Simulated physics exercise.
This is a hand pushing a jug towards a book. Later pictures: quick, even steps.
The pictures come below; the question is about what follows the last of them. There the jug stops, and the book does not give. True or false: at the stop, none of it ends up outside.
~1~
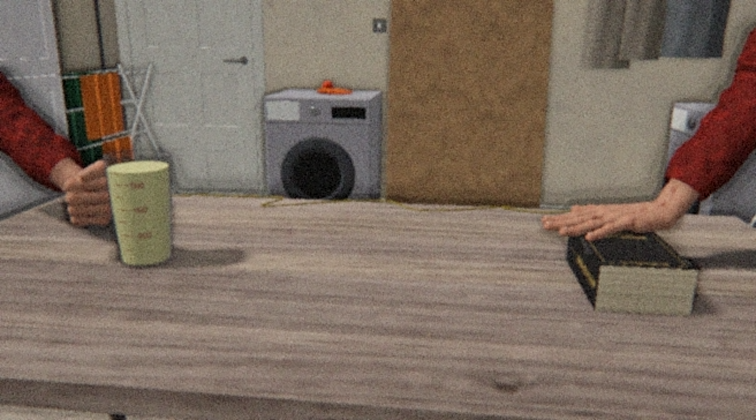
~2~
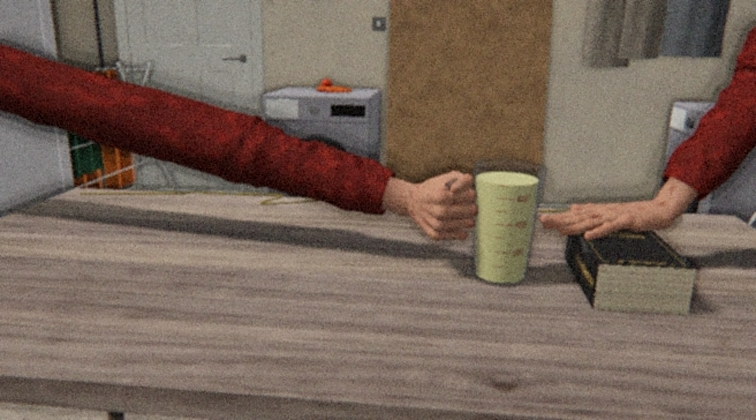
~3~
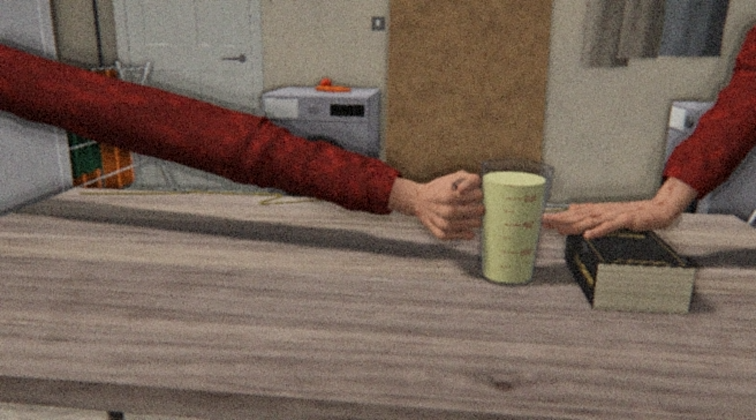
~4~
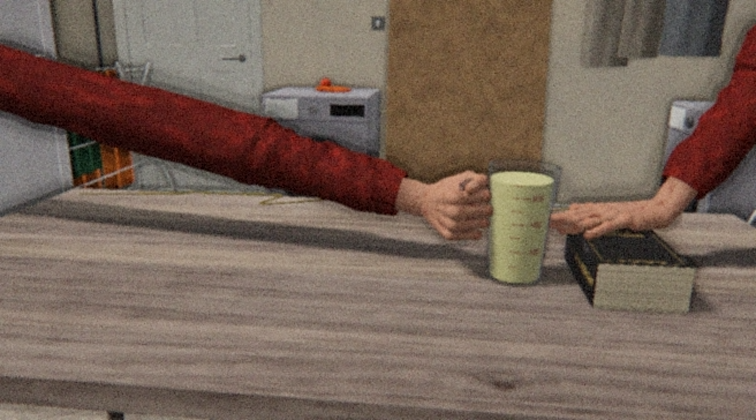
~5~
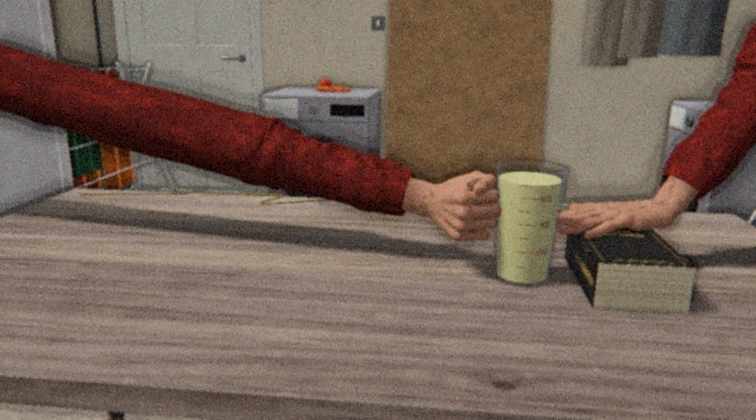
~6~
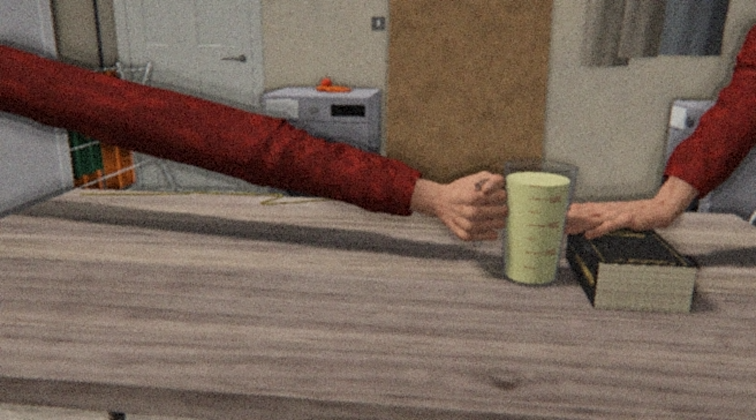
True.
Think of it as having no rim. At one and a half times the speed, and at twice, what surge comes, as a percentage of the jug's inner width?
20 %, then 25 %.
A moment on, the jug meets the book.
Further on, the lemonade surges up the wall; the wave climbs under half way to the rim.
When it is over, the jug stands at the book; all is still inside.
